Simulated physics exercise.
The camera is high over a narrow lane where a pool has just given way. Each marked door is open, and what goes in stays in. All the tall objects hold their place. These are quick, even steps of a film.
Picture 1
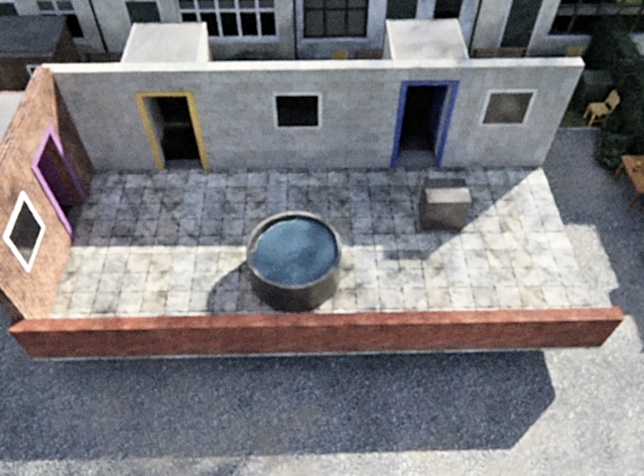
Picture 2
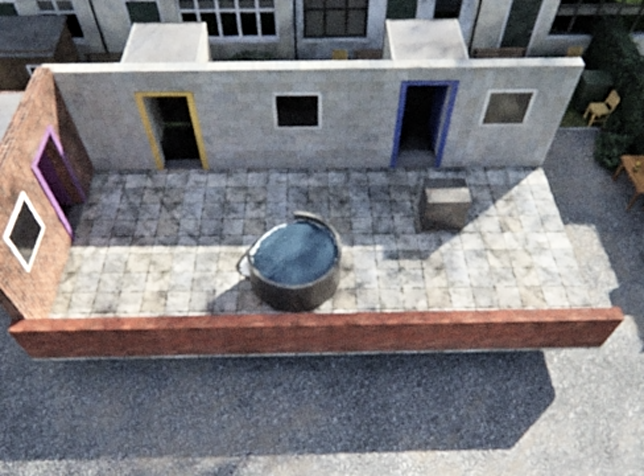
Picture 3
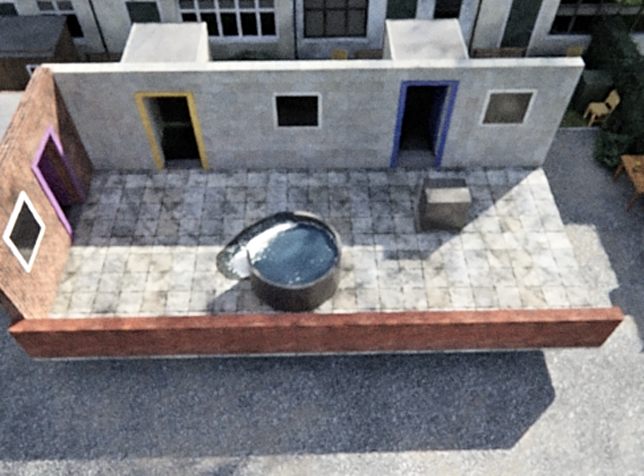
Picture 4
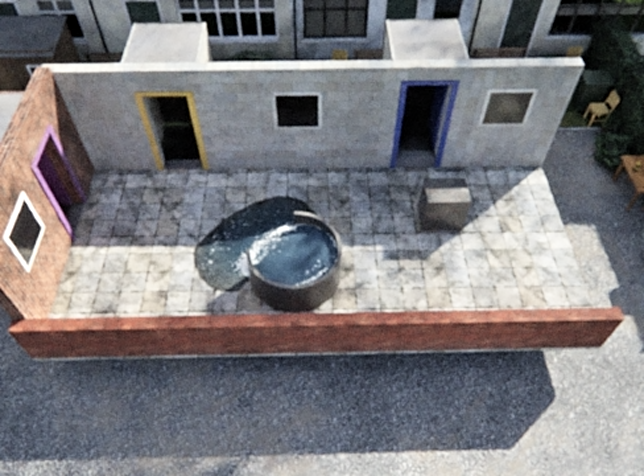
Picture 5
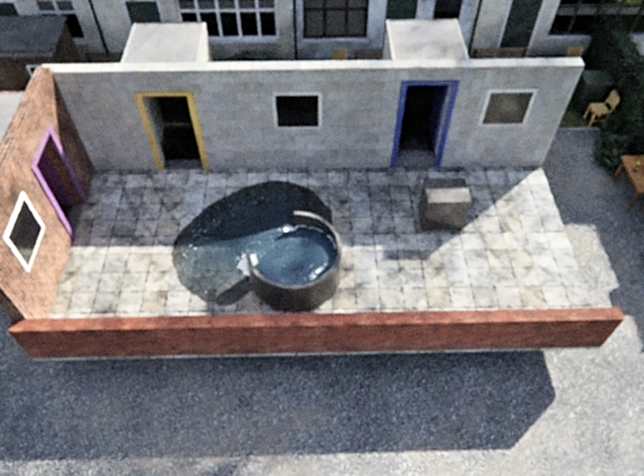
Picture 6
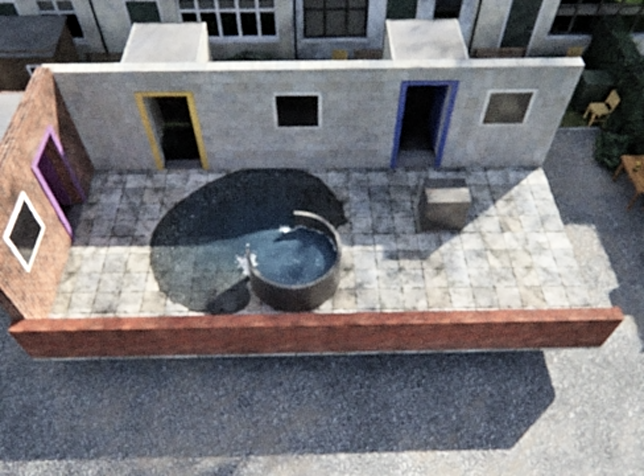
A round, dark-walled pool of blue water gives way on its far side in a pale paved yard, seen from high above by a still camera. Behind it stands a grey wall with yellow- and blue-framed doorways, with a grey block at right, a purple-framed doorway at left and a low red-brick wall in front. Water slops through the gap, then spreads leftward and back across the paving in a widening dark sheet.
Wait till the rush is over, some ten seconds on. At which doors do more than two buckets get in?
In the end: The yellow door floods; the purple door floods; the blue door holds within the limit.
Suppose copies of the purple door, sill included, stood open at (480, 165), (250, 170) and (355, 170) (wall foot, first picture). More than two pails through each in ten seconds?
As listed: Keeps below it, takes more, lets less in.
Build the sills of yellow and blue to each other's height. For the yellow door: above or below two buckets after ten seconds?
My reading: The yellow door stays under.
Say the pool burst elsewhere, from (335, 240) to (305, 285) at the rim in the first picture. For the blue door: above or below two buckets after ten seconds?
In short: Blue lets less in.
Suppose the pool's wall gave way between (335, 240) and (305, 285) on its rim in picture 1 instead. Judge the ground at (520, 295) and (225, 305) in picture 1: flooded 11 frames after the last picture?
One after the other: Under water, covered.
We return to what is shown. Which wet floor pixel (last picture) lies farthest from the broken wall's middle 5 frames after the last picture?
At about (101, 178).
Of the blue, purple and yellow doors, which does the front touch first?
First comes the one in yellow.
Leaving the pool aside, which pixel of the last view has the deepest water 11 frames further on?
Close to (95, 173).
A moment on, water covers 35 % of the floor; the yellow door under two buckets in, the purple door wet at the sill, nothing in, the blue door not reached.
Next, water covers 40 % of the floor; the yellow door over two buckets in, the purple door over two buckets in, the blue door not reached.
Then, water covers 45 % of the floor; the yellow door over two buckets in, the purple door far over two buckets in, the blue door wet at the sill, nothing in.
Later, water covers 65 % of the floor; the yellow door far over two buckets in, the purple door far over two buckets in, the blue door wet at the sill, nothing in.
In the end, water covers 80 % of the floor; the yellow door far over two buckets in, the purple door far over two buckets in, the blue door wet at the sill, nothing in.
